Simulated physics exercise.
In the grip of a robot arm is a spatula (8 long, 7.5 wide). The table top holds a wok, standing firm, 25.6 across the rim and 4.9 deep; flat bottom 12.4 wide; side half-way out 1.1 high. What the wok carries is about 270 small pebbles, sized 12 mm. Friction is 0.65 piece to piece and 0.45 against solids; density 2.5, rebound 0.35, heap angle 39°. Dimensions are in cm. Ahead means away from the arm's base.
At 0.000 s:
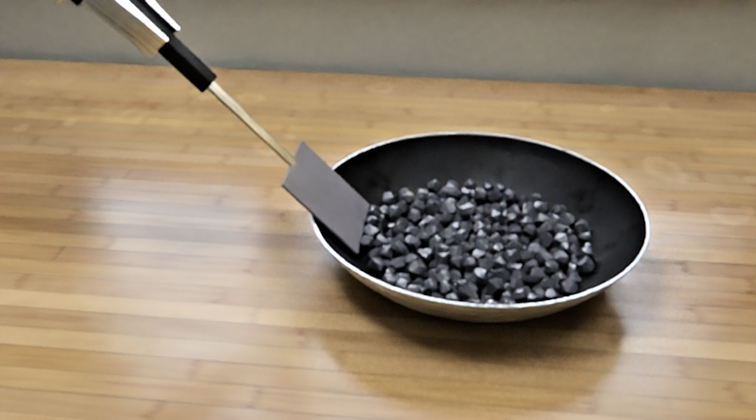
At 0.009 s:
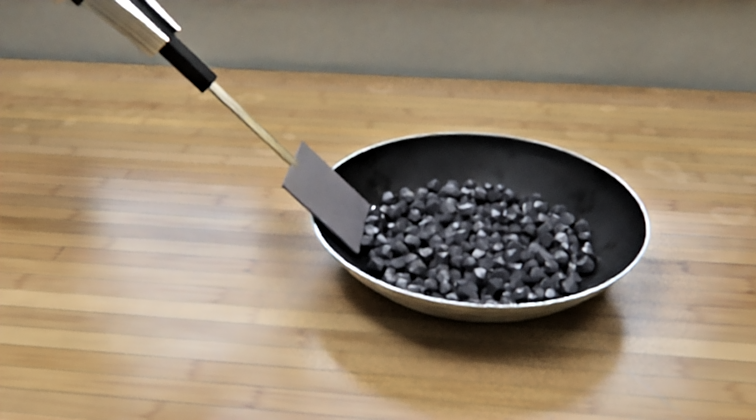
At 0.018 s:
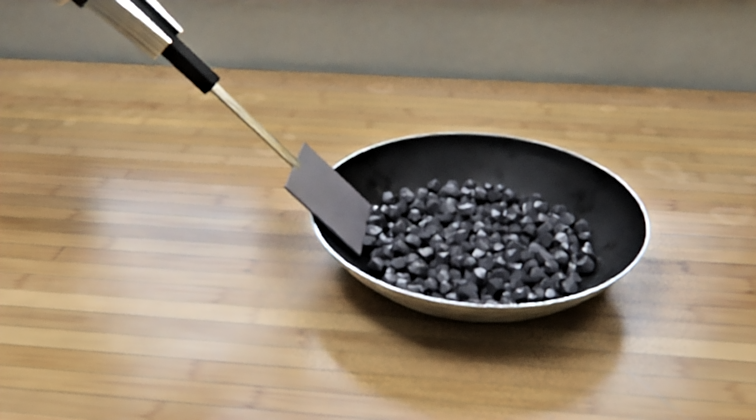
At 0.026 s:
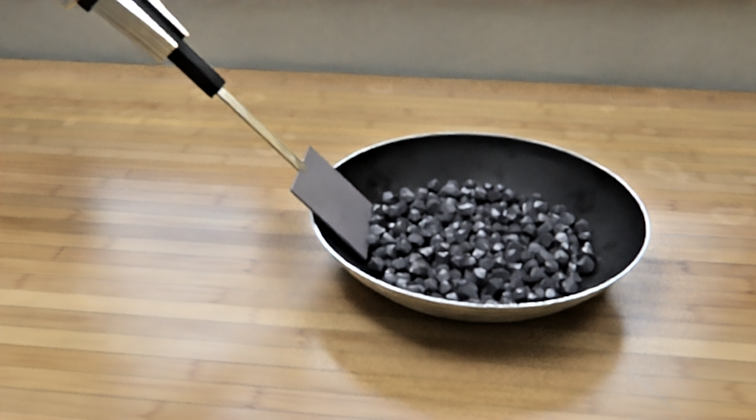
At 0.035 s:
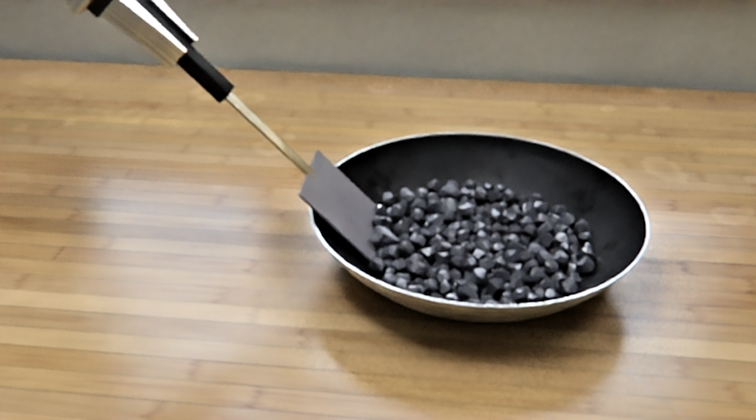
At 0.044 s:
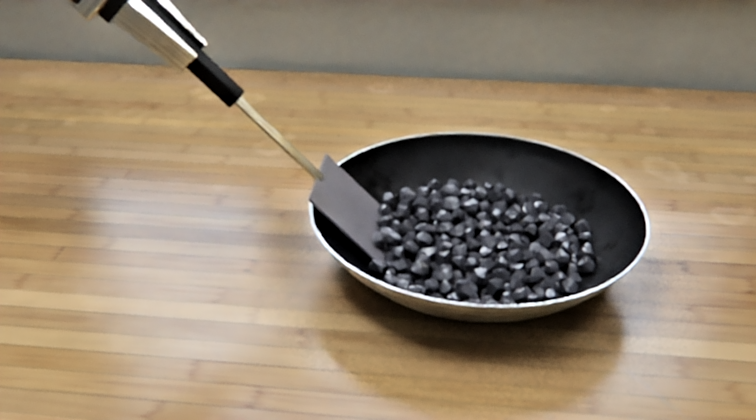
A robotic arm reaches in from the upper left over a light wooden table top, seen from slightly above, with a plain grey wall behind. Its dark grey spatula, on a thin tan rod, rests at the left side of a black, pale-rimmed wok holding a heap of small dark pebbles. The spatula slides slightly right and down into the wok, barely shifting the nearest pebbles, while the camera stays still.
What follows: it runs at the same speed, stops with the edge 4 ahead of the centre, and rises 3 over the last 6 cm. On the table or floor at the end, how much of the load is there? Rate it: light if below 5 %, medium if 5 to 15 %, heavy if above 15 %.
Rating: Light.
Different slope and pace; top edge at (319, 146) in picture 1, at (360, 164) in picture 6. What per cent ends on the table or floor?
About 5 per cent.
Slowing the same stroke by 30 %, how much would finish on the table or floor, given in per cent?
In that case, close to 0 per cent.
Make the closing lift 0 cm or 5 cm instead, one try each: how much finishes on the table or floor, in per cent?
5 and 0 %.
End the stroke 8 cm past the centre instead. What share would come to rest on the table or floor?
Then around 20 per cent.
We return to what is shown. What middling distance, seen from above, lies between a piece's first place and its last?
About 4 cm.
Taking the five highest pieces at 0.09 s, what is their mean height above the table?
Around 4 cm above the table.
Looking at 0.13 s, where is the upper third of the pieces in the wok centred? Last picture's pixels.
It is centred close to (565, 240).
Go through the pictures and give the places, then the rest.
In the first frame, spatula top edge at (292, 162), sloping 46°; upper third of the load around (471, 241), from x 370 to 585, top at y 185; 269 in the wok.
In the second frame, spatula top edge at (292, 162), sloping 46°; upper third of the load around (471, 241), from x 370 to 585, top at y 185.
In the third frame, spatula top edge at (295, 164), sloping 46°; upper third of the load around (471, 241), from x 370 to 585, top at y 185.
In the fourth frame, spatula top edge at (300, 167), sloping 46°; upper third of the load around (471, 241), from x 375 to 585, top at y 185.
In the fifth frame, spatula top edge at (308, 171), sloping 46°; upper third of the load around (466, 239), from x 375 to 585, top at y 185.
In the sixth frame, spatula top edge at (318, 176), sloping 46°; upper third of the load around (466, 239), from x 375 to 585, top at y 185; 269 in the wok.
After 0.09 s, sloping 46°, highest piece 4 above the table; 269 in the wok.
After 0.13 s, sloping 46°, highest piece 6 above the table; 269 in the wok.
After 0.36 s, sloping 46°, highest piece 5 above the table; 266 in the wok, 3 on the table or floor.
After 1.41 s, sloping 46°, highest piece 5 above the table; 266 in the wok, 3 on the table or floor.
At rest, 266 in the wok, 3 on the table or floor. That is 1 % on the table or floor.
